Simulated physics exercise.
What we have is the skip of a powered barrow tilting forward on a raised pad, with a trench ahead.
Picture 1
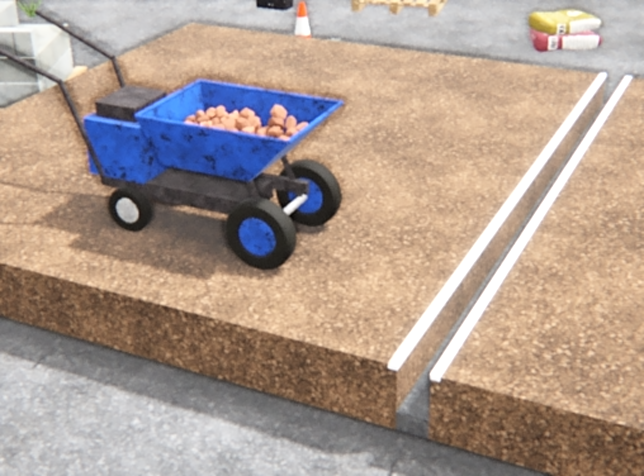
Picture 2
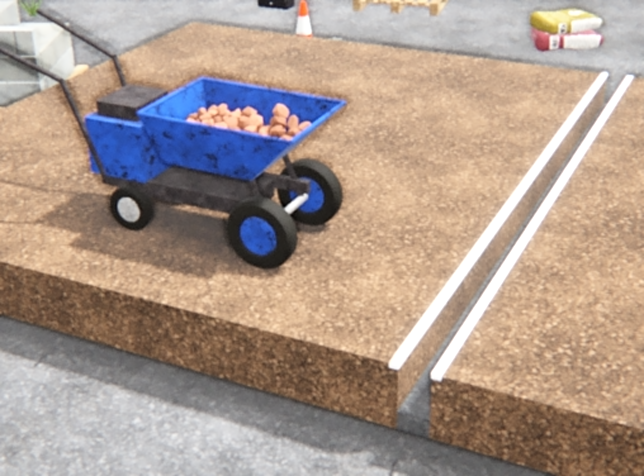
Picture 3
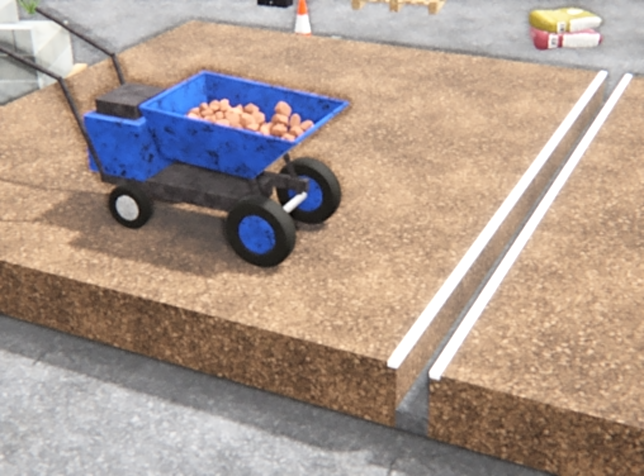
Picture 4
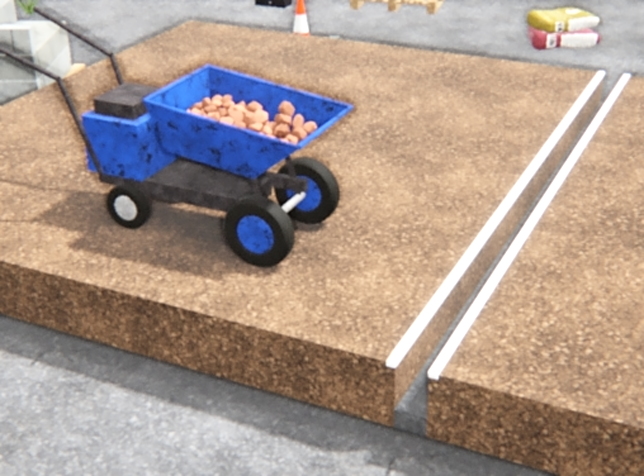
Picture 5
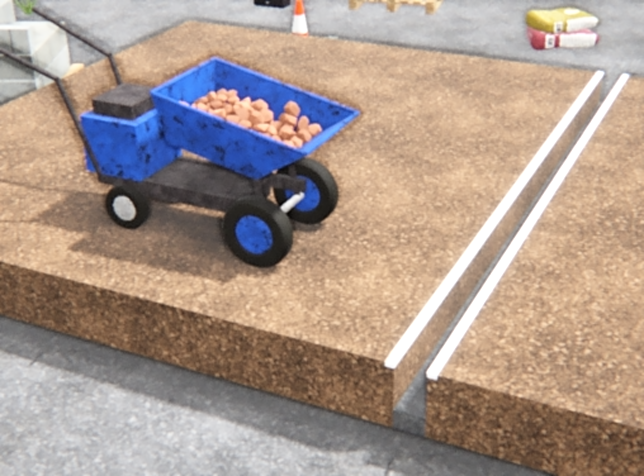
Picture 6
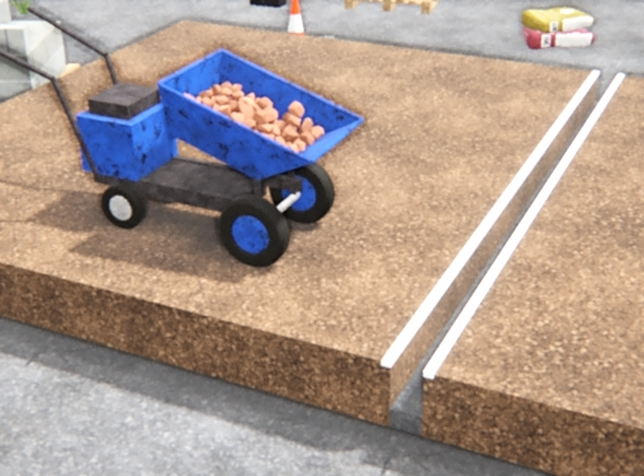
On a raised brown pad, a blue barrow's skip of rubble slowly tilts forward near a trench.
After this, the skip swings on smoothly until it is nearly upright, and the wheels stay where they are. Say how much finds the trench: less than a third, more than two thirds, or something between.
Between the edges lies less than a third of the load.
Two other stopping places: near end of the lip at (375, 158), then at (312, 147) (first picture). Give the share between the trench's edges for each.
Roughly 40 per cent, and 40 per cent.
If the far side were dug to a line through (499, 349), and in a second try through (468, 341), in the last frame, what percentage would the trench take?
Roughly 30 per cent, and 30 per cent.
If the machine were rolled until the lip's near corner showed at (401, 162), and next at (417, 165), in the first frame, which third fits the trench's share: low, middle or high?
One: Under a third. Two: Less than a third.
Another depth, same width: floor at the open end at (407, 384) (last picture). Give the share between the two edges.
Roughly 20 in a hundred.
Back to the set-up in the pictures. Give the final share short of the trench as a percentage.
Near 60 %.
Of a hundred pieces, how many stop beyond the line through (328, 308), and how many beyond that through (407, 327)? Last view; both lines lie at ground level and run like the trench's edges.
About 80 and 20 per cent.
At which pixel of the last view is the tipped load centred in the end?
Close to (419, 268).
Shortly afterwards, skip tipped steeply; the whole lot in the skip.
Next, skip tipped right over; the bulk in the skip; a little short of the trench; only a few falling.
Some moments later, skip tipped right over; near a quarter in the skip; near two thirds short of the trench; a little in or heaped over the trench; only a few beyond it.
In the end, skip tipped right over; near a quarter in the skip; near two thirds short of the trench; near a quarter in or heaped over the trench; only a few beyond it.
